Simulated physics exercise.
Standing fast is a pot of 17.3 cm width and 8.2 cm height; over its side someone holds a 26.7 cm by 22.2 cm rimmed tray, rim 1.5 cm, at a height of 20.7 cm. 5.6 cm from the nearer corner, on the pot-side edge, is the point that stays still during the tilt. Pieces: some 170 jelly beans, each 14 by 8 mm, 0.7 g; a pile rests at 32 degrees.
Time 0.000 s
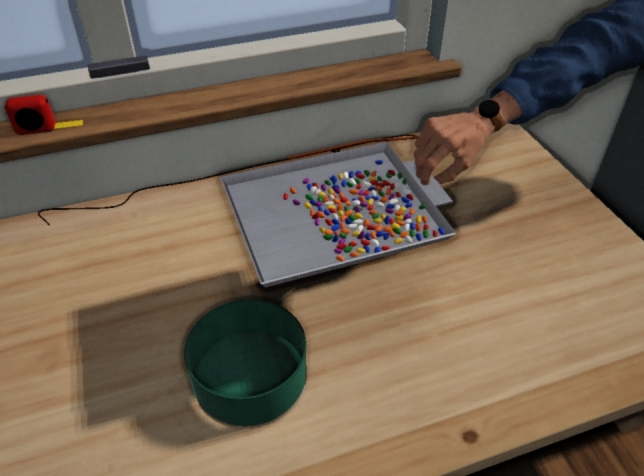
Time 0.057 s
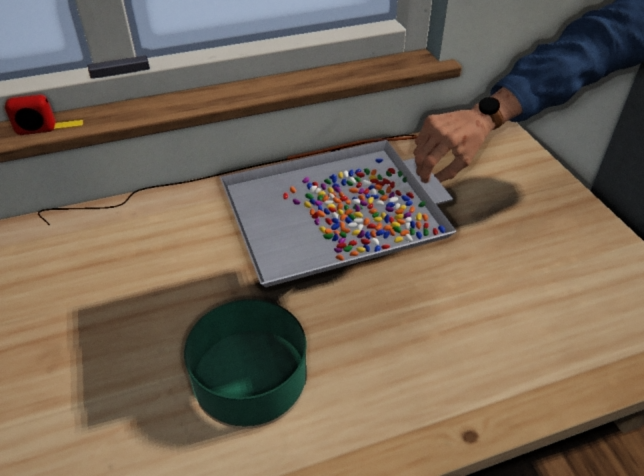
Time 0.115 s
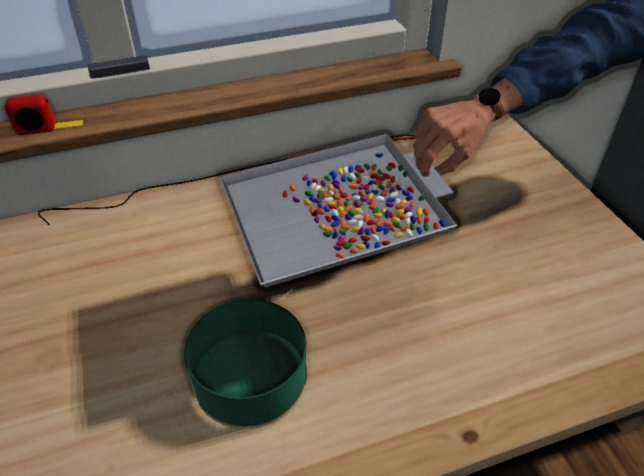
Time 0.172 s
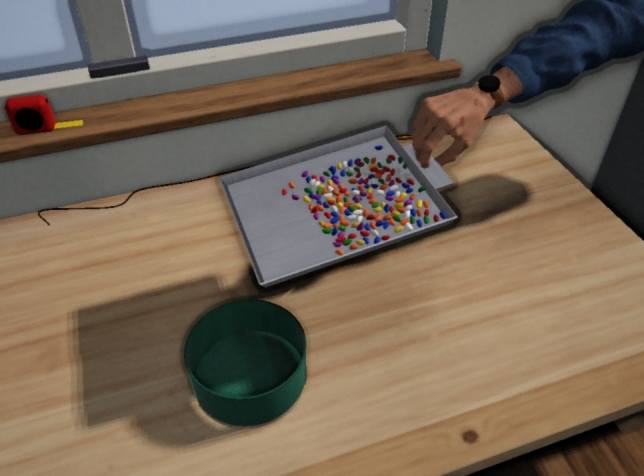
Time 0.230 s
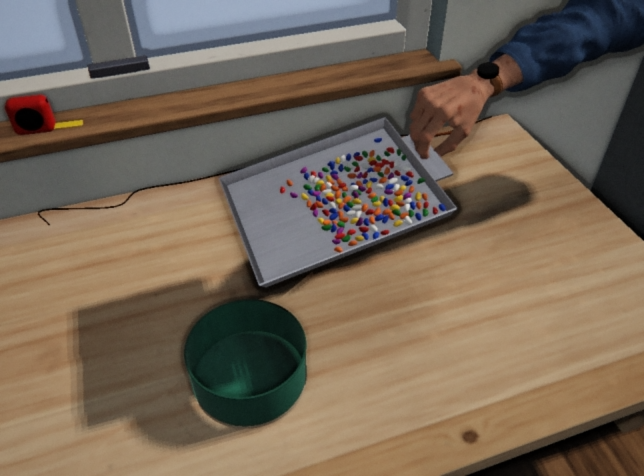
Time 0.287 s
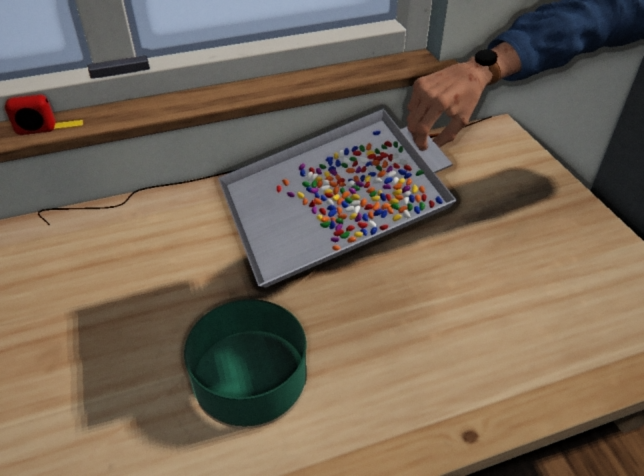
A hand slowly raises the right side of a gray tray of colorful jelly beans.
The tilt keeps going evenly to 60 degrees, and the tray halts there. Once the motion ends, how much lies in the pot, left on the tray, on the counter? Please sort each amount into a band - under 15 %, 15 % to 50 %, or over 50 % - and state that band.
Pot: 15 % to 50 %; tray: 15 % to 50 %; counter: 15 % to 50 %.
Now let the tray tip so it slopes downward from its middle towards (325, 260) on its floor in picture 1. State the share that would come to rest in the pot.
That comes to around 40 per cent.
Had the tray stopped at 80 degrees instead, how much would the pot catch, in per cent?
In that case, near 50 percent.
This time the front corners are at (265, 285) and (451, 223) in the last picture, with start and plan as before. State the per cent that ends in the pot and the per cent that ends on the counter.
Pot 60 % / counter 25 %.
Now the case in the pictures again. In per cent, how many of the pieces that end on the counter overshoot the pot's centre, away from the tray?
Around 80 in a hundred.
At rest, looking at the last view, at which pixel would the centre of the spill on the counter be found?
(194, 308), about.
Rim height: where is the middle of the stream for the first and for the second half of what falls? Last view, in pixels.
At about (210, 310), then at (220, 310).
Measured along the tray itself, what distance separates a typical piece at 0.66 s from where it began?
I'd say close to 7 centimetres.
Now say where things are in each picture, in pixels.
In the first frame, tray tilt 0 degrees, front corners at (265, 279) and (449, 231); middle of the pieces at (358, 208); pot at (246, 345).
In the second frame, tray tilt 1 degrees, front corners at (265, 279) and (449, 229); middle of the pieces at (358, 207).
In the third frame, tray tilt 3 degrees, front corners at (264, 279) and (450, 223), lowest corner left front; middle of the pieces at (358, 203).
In the fourth frame, tray tilt 7 degrees, front corners at (264, 279) and (450, 215), lowest corner left front; middle of the pieces at (357, 198).
In the fifth frame, tray tilt 10 degrees, front corners at (263, 279) and (450, 207), lowest corner left front; middle of the pieces at (356, 193).
In the sixth frame, tray tilt 14 degrees, front corners at (262, 280) and (449, 199), lowest corner left front; middle of the pieces at (360, 185); pot at (246, 345). The tray's pace is about 60 degrees a second.
After 0.66 s, tilt 36 degrees; the tray holds 100 %, the pot 0 %.
Then, at 0.91 s, tilt 51 degrees; the tray holds 70 %, the pot 0 %.
Then, at 1.27 s, tilt 60 degrees; the tray holds 40 %, the pot 30 %.
In the end, at 2.6 s, pot 30 %, tray 40 %, counter 30 %.
